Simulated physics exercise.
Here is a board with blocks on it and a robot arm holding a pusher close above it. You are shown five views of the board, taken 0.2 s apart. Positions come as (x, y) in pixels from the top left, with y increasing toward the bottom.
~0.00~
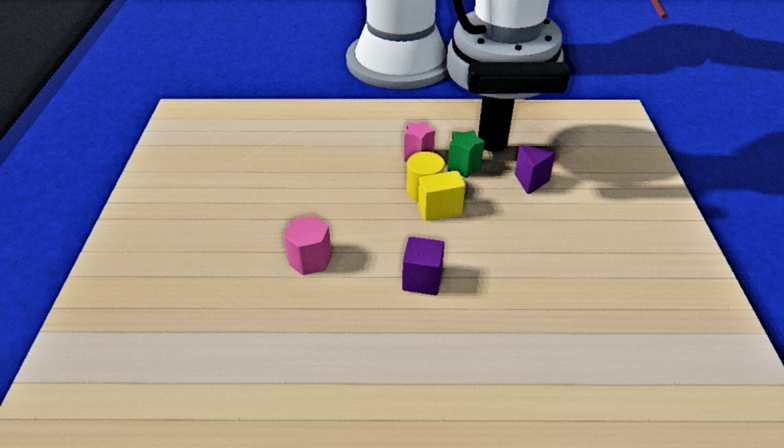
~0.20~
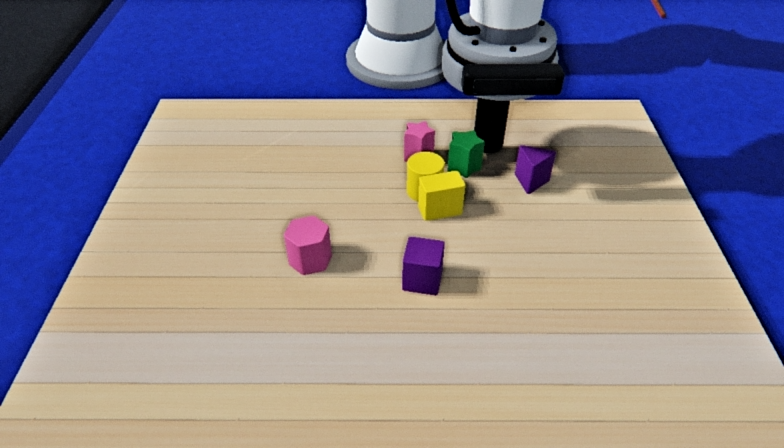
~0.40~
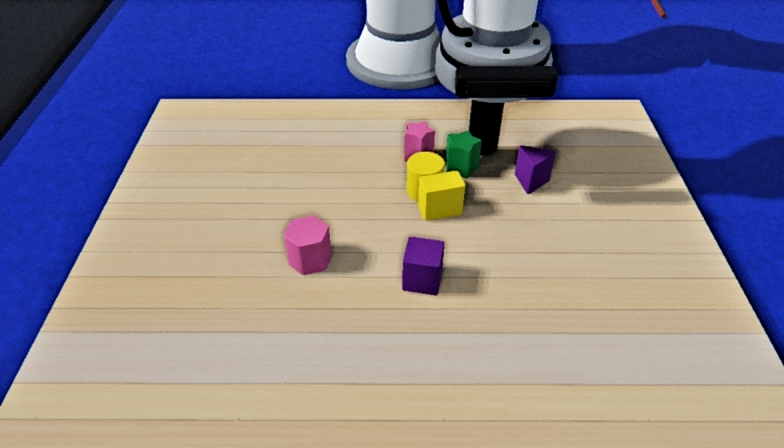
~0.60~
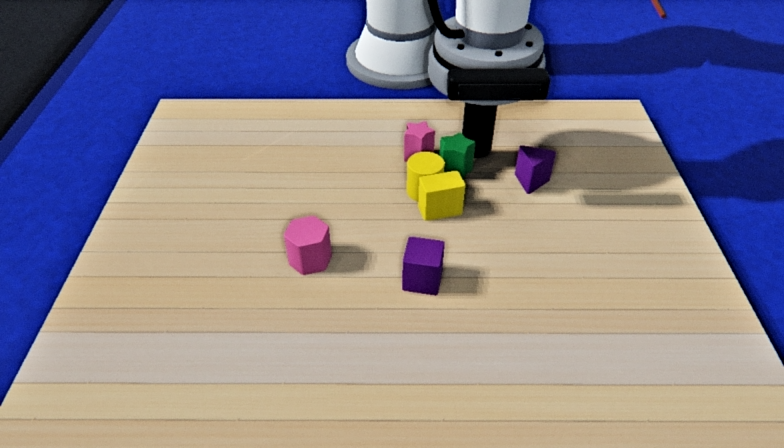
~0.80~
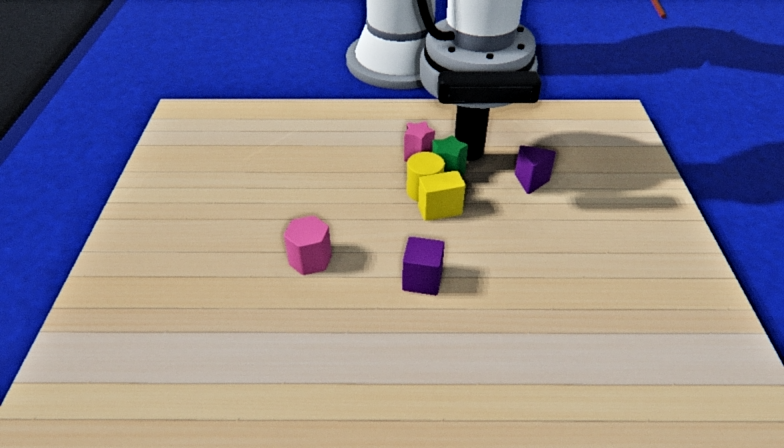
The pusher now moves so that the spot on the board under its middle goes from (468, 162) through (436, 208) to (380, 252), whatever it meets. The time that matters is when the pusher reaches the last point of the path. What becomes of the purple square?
It is no longer where it was.
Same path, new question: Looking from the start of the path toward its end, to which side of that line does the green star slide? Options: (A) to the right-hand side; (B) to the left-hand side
A (to the right-hand side)
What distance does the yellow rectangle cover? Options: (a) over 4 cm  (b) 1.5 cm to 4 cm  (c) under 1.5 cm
Correct choice: A.
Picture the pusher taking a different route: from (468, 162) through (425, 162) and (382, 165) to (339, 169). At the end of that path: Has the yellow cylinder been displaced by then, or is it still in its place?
It travels a centimetre or more.
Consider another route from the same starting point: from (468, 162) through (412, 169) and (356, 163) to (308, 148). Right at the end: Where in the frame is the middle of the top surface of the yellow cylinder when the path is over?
That would be at about pixel (396, 178).
The first path, step by step. One third of the way, pusher at (447, 182); yellow cylinder at (391, 174); yellow rectangle at (442, 184); green star at (418, 161), turned 50° clockwise.
Two thirds of the way, pusher at (422, 215); yellow cylinder at (378, 175); yellow rectangle at (426, 218); green star at (413, 166), turned 80° clockwise.
At the end, pusher at (380, 242); purple square at (423, 260), turned 40° anticlockwise; yellow cylinder at (378, 175); yellow rectangle at (409, 238), turned 15° anticlockwise; green star at (413, 166), turned 80° clockwise.
